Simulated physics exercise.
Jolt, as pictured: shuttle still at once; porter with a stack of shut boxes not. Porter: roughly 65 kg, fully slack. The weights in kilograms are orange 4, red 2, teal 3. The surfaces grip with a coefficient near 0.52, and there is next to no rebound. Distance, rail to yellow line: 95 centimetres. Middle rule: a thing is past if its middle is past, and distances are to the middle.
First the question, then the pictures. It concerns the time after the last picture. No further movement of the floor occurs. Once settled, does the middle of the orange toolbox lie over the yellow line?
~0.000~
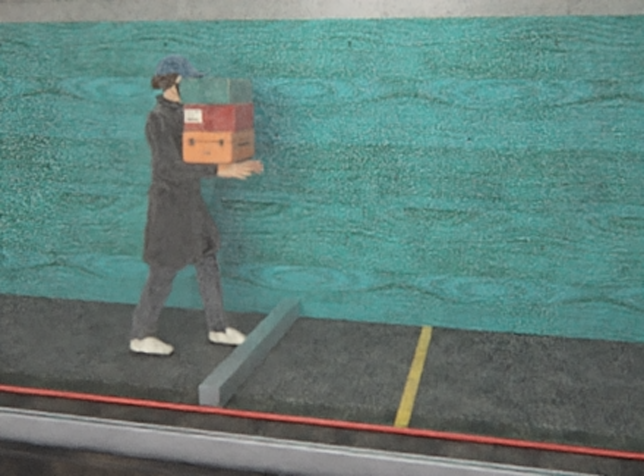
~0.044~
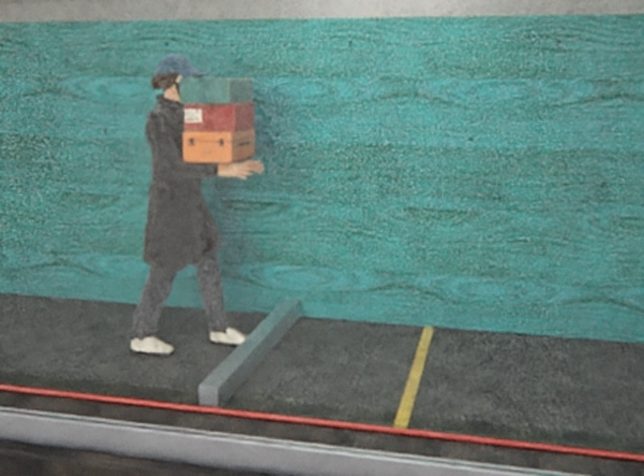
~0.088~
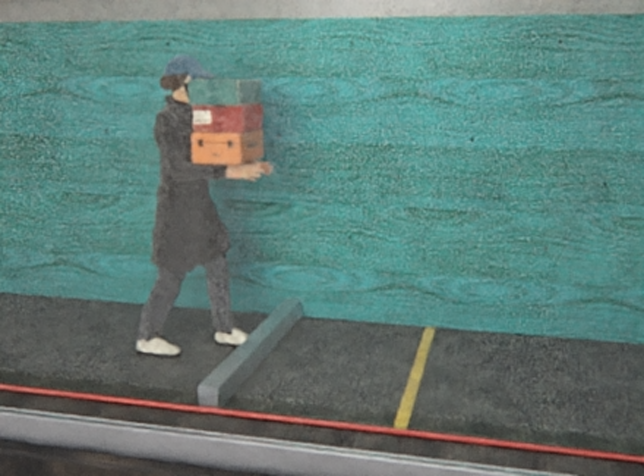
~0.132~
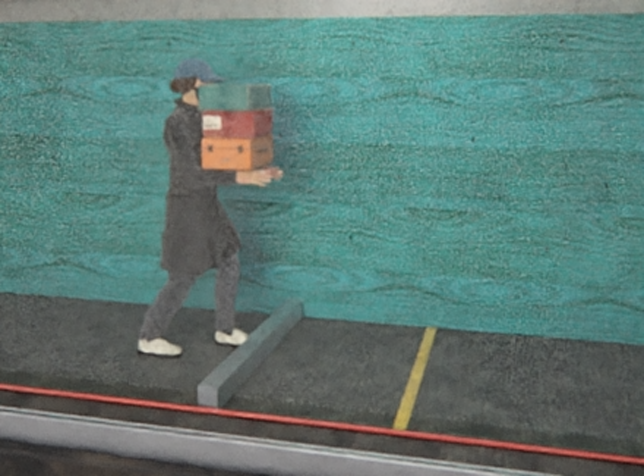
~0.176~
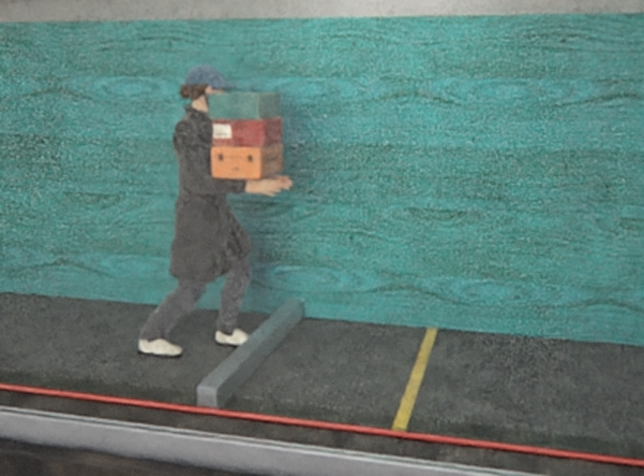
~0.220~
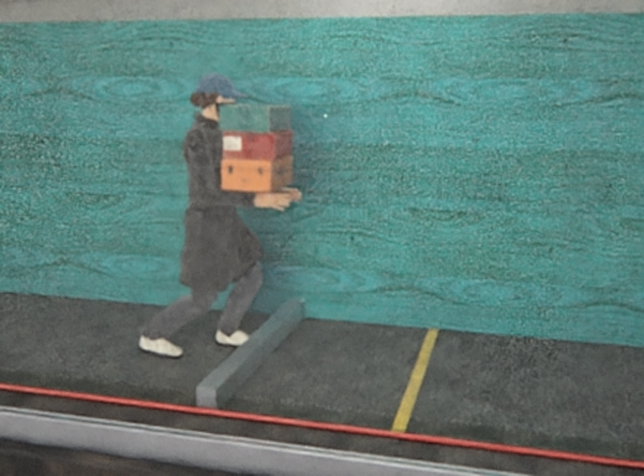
No. Looks like it pulls up before the line.
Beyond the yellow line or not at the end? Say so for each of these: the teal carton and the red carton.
Teal carton crosses the line, red carton crosses the line.
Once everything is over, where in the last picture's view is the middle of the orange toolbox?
About (363, 338).
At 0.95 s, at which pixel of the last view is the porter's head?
I'd place it at roughly (364, 291).
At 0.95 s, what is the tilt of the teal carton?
It is tilted some 30°.
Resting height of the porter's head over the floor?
15 cm up.
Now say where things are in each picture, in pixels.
The first picture shows orange toolbox (220, 145), teal carton (217, 91), yellow line (407, 403).
The second picture shows orange toolbox (220, 144), teal carton (217, 91).
The third picture shows orange toolbox (229, 146), teal carton (226, 92).
The fourth picture shows orange toolbox (239, 151), teal carton (236, 97).
The fifth picture shows orange toolbox (248, 160), teal carton (246, 105).
The sixth picture shows orange toolbox (258, 172), teal carton (256, 118), yellow line (406, 407). Everything loose set off at about 1.2 m/s.
After 0.45 s the orange toolbox is 62 cm short of the yellow line, tilted 25°, near (307, 280) in the last picture's view.
After 0.65 s the orange toolbox is 42 cm short of the yellow line, tilted 55°, near (347, 332) in the last picture's view; the teal carton 4 cm short of the yellow line, tilted 60°.
After 0.95 s the orange toolbox is 35 cm short of the yellow line, tilted 90°, near (359, 335) in the last picture's view; the teal carton 68 cm past the yellow line, tilted 35°.
At rest, 2.5 s, orange toolbox stops short of the yellow line; red carton crosses the yellow line; teal carton crosses the yellow line; porter's head stops short of the yellow line.
